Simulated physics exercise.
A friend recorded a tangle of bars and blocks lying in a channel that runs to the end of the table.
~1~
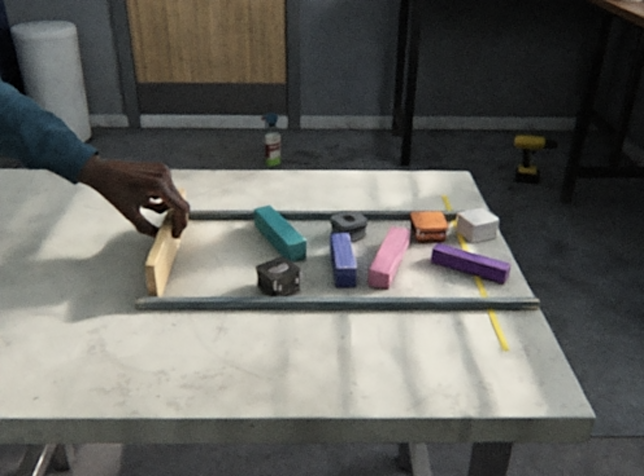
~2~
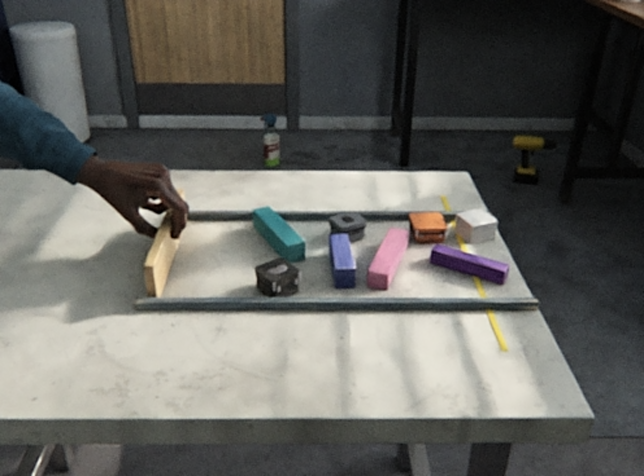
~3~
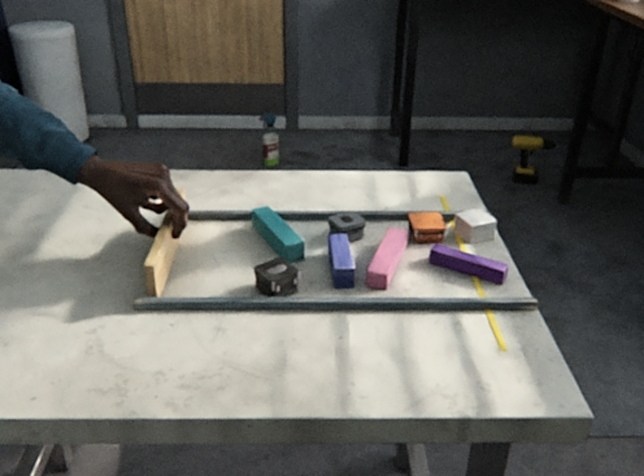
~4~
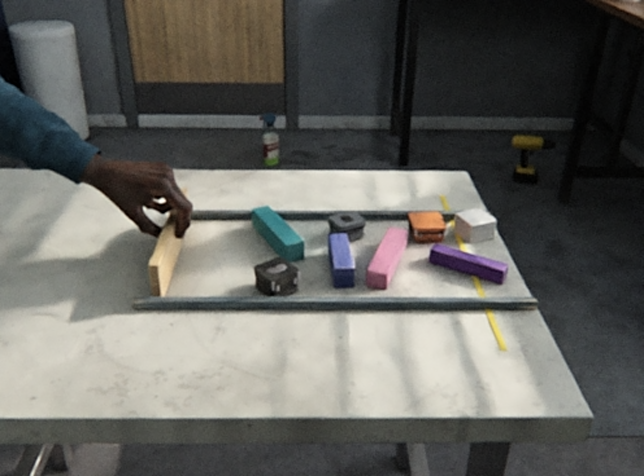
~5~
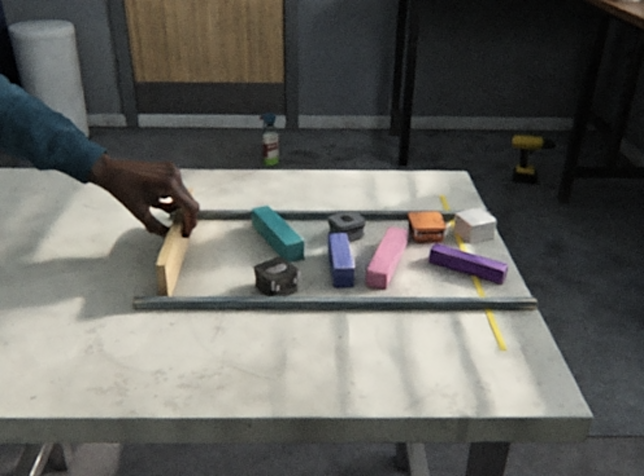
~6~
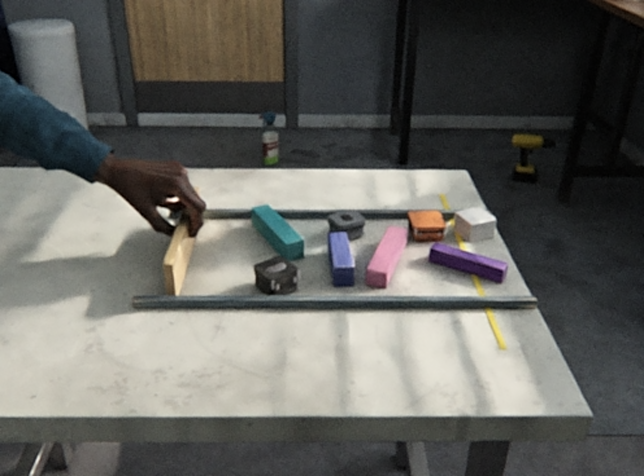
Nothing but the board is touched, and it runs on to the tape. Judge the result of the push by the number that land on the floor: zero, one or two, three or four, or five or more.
The push is going to knock off a trio or a quartet.
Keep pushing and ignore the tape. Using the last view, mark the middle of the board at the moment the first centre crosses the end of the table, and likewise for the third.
At the first moment about (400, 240), at the next about (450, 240).
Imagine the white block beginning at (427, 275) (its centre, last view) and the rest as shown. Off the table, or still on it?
Placed there, it goes off the edge.
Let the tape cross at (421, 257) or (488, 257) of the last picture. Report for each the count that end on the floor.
Try by try, 1 and 6.
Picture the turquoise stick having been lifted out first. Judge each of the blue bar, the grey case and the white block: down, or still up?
Note: Blue bar is on by the end; grey case is on by the end; white block is off by the end.
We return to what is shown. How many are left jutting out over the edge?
The number would be 3.
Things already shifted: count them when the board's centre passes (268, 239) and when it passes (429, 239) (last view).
2 and 8.
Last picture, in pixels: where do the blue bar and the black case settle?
One is at about (509, 258), the other at about (499, 284).
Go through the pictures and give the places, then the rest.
In the first picture, white block (477, 225); purple stick (470, 263); orange case (429, 227); board (169, 240); tape (469, 258).
In the second picture, purple stick (469, 264); board (168, 240).
In the third picture, orange case (427, 228); black case (277, 279).
In the fourth picture, white block (475, 226); pink bar (388, 257).
In the fifth picture, purple stick (468, 263); turquoise stick (277, 232).
In the sixth picture, white block (474, 225); purple stick (468, 262); orange case (426, 227); board (185, 238); tape (467, 257).
A little later, none off yet; white block at rest near (474, 225); purple stick at rest near (468, 262); orange case at rest near (426, 227).
Next, none off yet; white block at rest near (474, 225); purple stick at rest near (468, 262); orange case moving near (429, 226).
Later still, one off so far; white block upside down near (513, 272); purple stick shifted about its own width near (519, 264); orange case shifted about its own width near (473, 223).
When it is over, the number that fall off is three or four; down, pink bar, purple stick and white block.
